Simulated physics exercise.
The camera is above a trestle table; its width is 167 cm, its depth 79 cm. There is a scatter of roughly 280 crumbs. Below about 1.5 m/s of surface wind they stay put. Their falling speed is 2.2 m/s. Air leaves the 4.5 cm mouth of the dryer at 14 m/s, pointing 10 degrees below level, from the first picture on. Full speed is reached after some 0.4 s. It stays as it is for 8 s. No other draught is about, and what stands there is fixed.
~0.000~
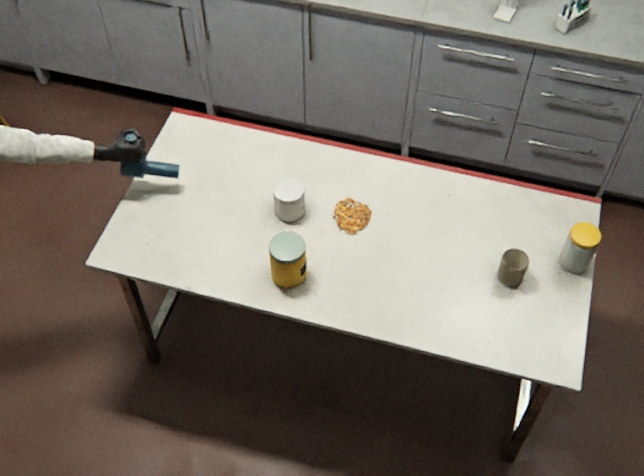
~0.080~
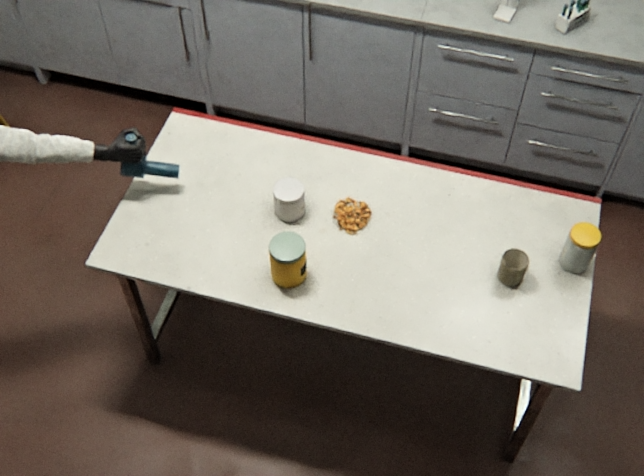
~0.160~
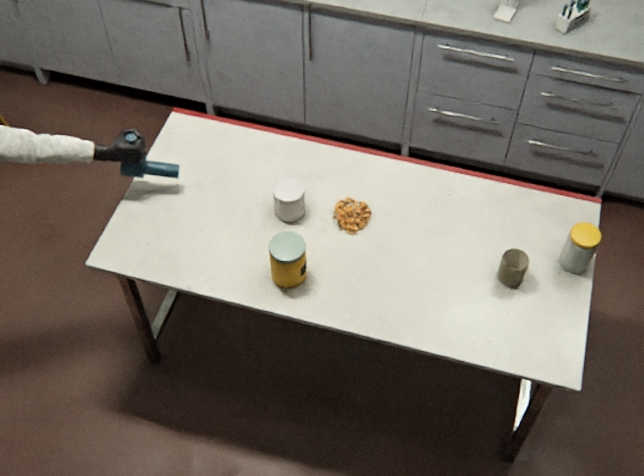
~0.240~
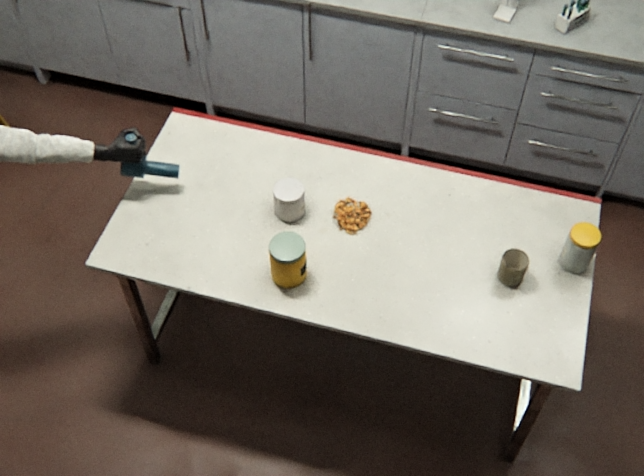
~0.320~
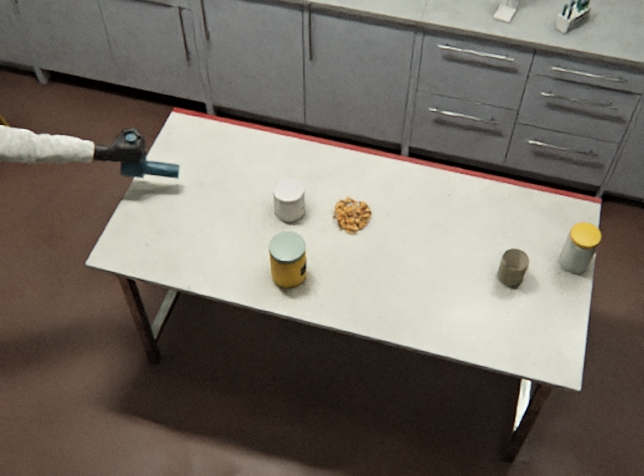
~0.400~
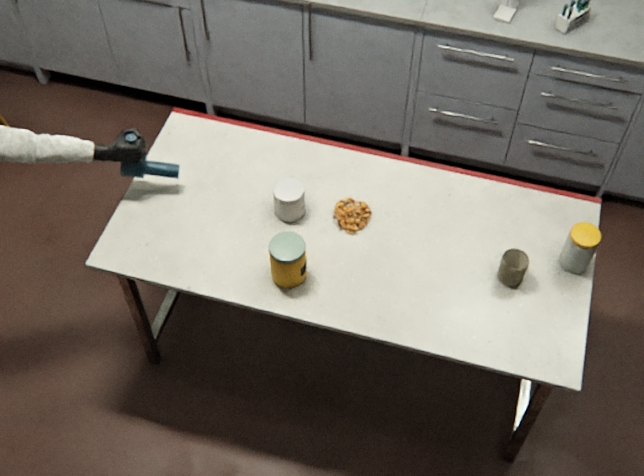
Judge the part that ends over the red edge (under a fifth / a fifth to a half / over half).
The share over the red edge is under a fifth.
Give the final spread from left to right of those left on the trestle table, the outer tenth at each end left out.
About 50 cm.
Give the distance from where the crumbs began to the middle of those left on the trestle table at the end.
About 5 cm.
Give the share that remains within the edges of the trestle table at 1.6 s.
Some 90 per cent.
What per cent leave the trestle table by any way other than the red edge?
Some 10 per cent.
After 1.6 s, 73 % are on the move or not yet settled, 0 % are over the red edge; the middle of those still in play is near (358, 218).
After 2.6 s, 71 % are on the move or not yet settled, 0 % are over the red edge; the middle of those still in play is near (355, 220).
After 4.4 s, 69 % are on the move or not yet settled, 0 % are over the red edge; the middle of those still in play is near (358, 221).
After 8.0 s, at the end, 0 % are over the red edge; the middle of those still in play is near (358, 221).
